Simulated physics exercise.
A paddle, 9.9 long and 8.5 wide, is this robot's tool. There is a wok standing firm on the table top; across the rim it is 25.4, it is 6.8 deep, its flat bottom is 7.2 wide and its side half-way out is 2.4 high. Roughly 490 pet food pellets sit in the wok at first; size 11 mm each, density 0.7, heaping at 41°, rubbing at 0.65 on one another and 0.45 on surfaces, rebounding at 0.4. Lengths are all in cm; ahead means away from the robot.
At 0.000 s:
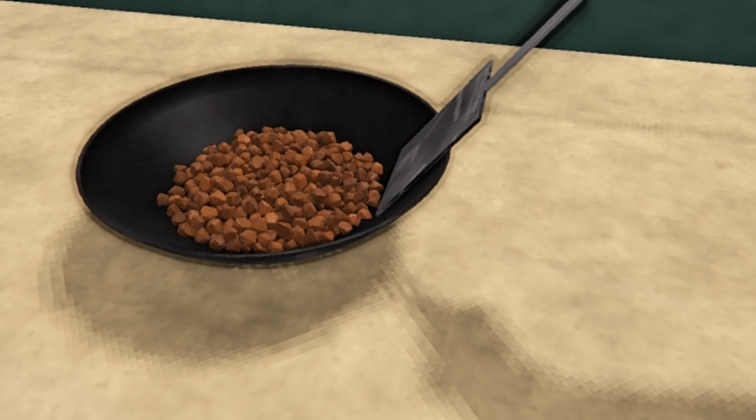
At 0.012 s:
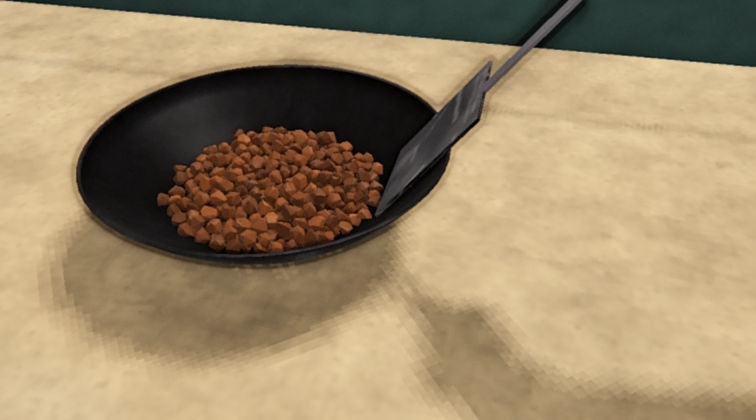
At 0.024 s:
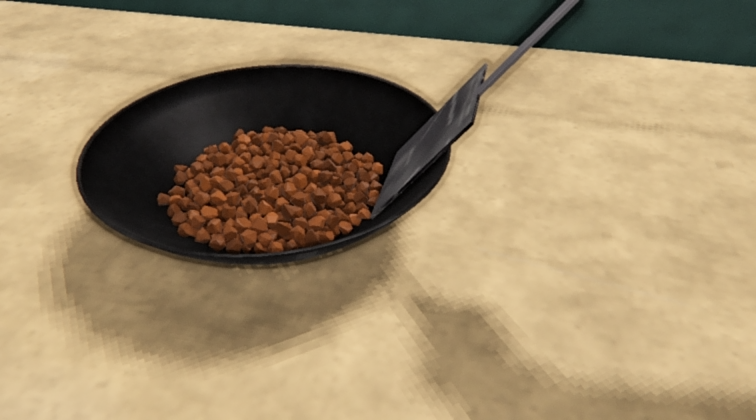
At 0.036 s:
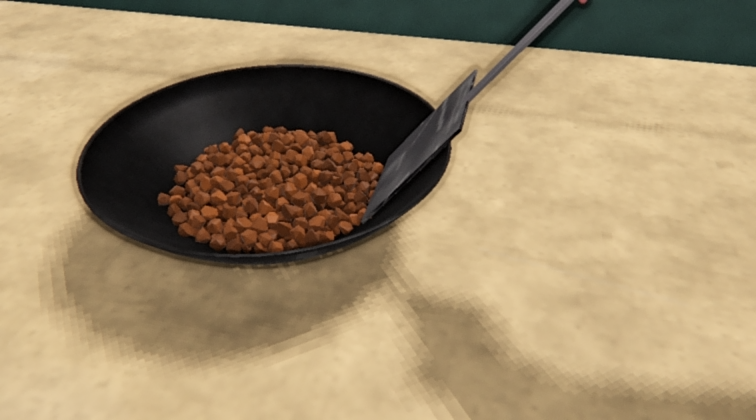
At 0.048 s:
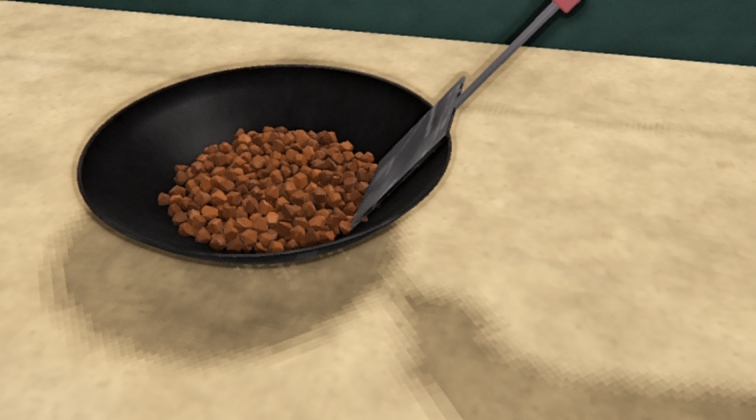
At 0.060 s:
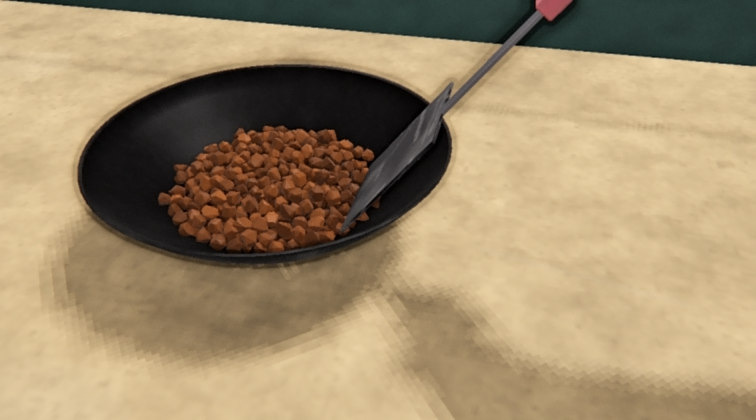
Metal spatula with a red handle sliding slightly down and left along a pile of brown pellets in a black wok.
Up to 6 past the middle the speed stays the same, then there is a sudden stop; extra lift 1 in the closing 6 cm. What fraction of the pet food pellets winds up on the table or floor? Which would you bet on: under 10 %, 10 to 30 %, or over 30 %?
I would bet on 10 to 30 %.
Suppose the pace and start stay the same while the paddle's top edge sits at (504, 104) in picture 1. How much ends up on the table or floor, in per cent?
I'd estimate around 15 per cent.
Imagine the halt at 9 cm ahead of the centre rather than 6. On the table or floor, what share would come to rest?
My guess would be around 55 per cent.
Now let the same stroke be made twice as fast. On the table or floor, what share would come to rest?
About 55 per cent.
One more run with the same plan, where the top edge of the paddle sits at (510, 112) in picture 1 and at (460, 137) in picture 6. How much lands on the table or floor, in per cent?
Roughly 20 %.
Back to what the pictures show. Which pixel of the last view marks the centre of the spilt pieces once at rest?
Centre of the spill: Approx. (65, 190).
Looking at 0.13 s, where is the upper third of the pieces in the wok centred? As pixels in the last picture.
Roughly at pixel (221, 162).
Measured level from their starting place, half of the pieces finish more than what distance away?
Some 8 cm.
After 0.13 s, sloping 53°, highest piece 7 above the table; 490 in the wok.
After 0.20 s, sloping 53°, highest piece 9 above the table; 490 in the wok.
After 0.43 s, sloping 53°, highest piece 8 above the table; 395 in the wok, 79 on the table or floor, 16 on the blade or in flight.
After 1.48 s, sloping 53°, highest piece 8 above the table; 393 in the wok, 97 on the table or floor.
At rest, 393 in the wok, 97 on the table or floor. That is 20 % on the table or floor.
